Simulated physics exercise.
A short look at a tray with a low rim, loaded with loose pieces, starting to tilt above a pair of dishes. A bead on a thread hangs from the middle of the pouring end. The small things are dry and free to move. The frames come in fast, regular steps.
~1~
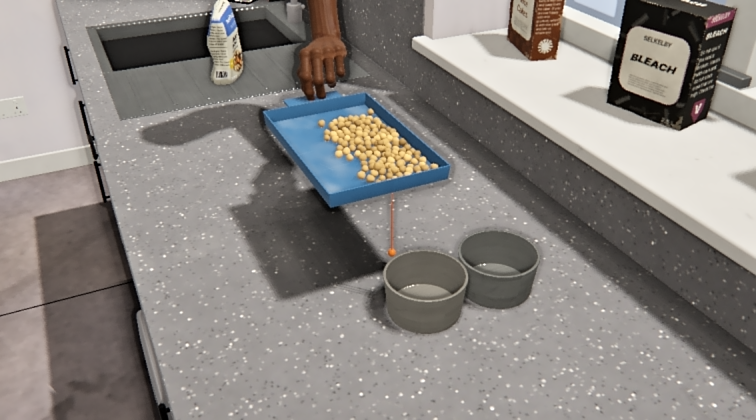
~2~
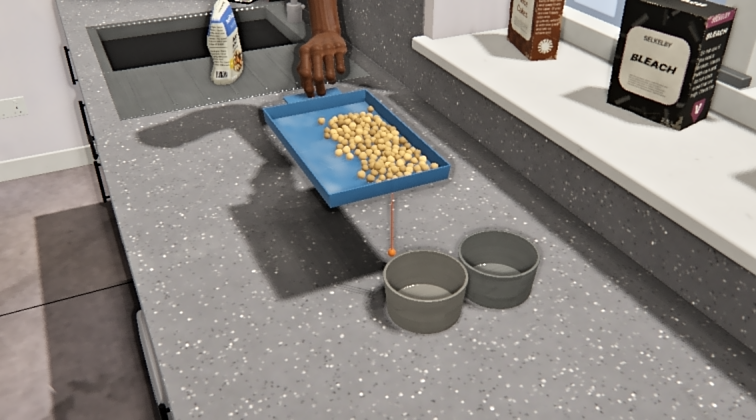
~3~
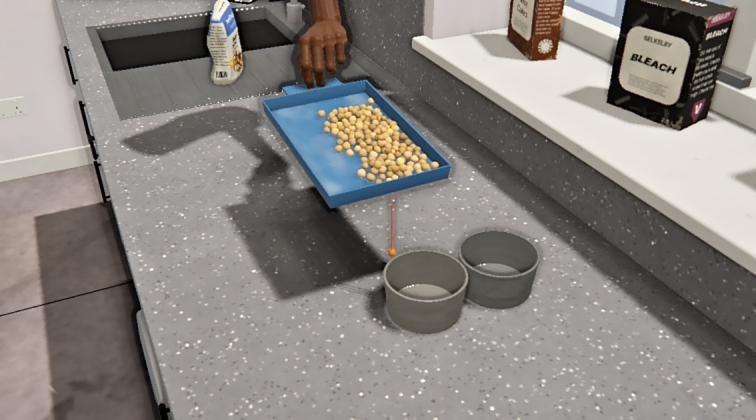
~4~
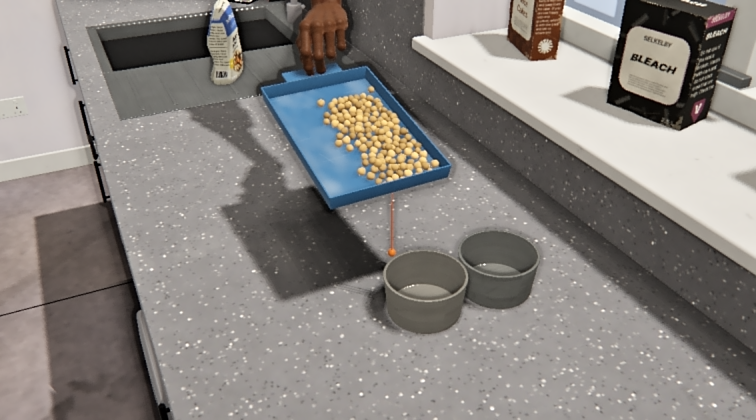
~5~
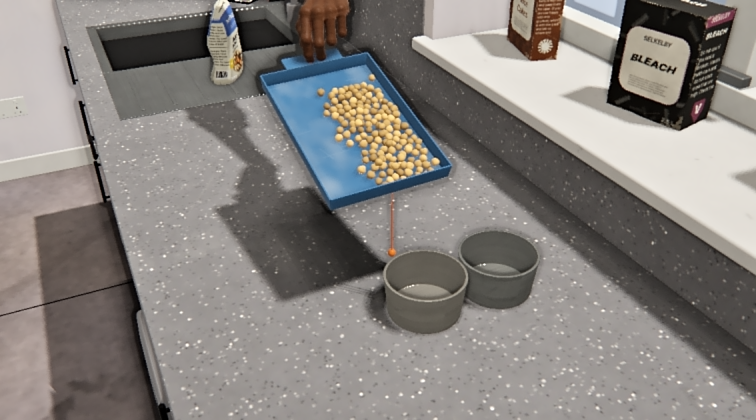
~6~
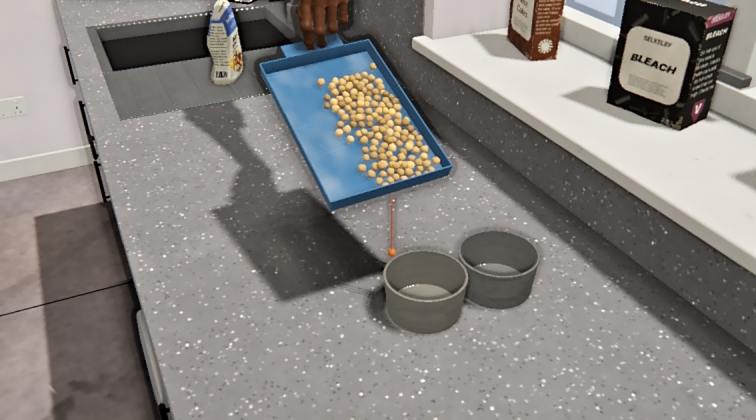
Blue tray of dried chickpeas tilting gradually above two grey dishes on a speckled counter, a hand raising its far end.
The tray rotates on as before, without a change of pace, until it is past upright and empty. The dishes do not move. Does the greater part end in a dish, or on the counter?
Caught overall: Under half.
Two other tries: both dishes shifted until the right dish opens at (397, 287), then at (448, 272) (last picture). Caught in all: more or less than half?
At the first place over half, at the second more than half.
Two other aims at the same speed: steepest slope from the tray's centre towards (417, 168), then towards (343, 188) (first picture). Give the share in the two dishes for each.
Roughly 60 per cent, and 10 per cent.
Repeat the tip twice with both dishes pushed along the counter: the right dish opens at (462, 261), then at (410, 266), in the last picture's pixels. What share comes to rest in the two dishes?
First some 60, then 50 per cent.
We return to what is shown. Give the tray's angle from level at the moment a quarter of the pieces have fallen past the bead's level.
Roughly 120°.
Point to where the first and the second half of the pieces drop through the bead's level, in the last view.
The first part at (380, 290); the rest at (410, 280).
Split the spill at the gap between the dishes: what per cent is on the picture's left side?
About 90 per cent.
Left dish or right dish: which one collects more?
It is left.
Just after the last frame, tray tipped steeply; every one on the tray.
A moment on, tray tipped past a quarter turn; almost all on the tray; just a few in the left dish; just a few outside both.
Further on, tray tipped past a quarter turn; roughly a third in the left dish; roughly two thirds outside both.
When it is over, tray tipped past a quarter turn; roughly a third in the left dish; not one in the right dish; roughly two thirds outside both.
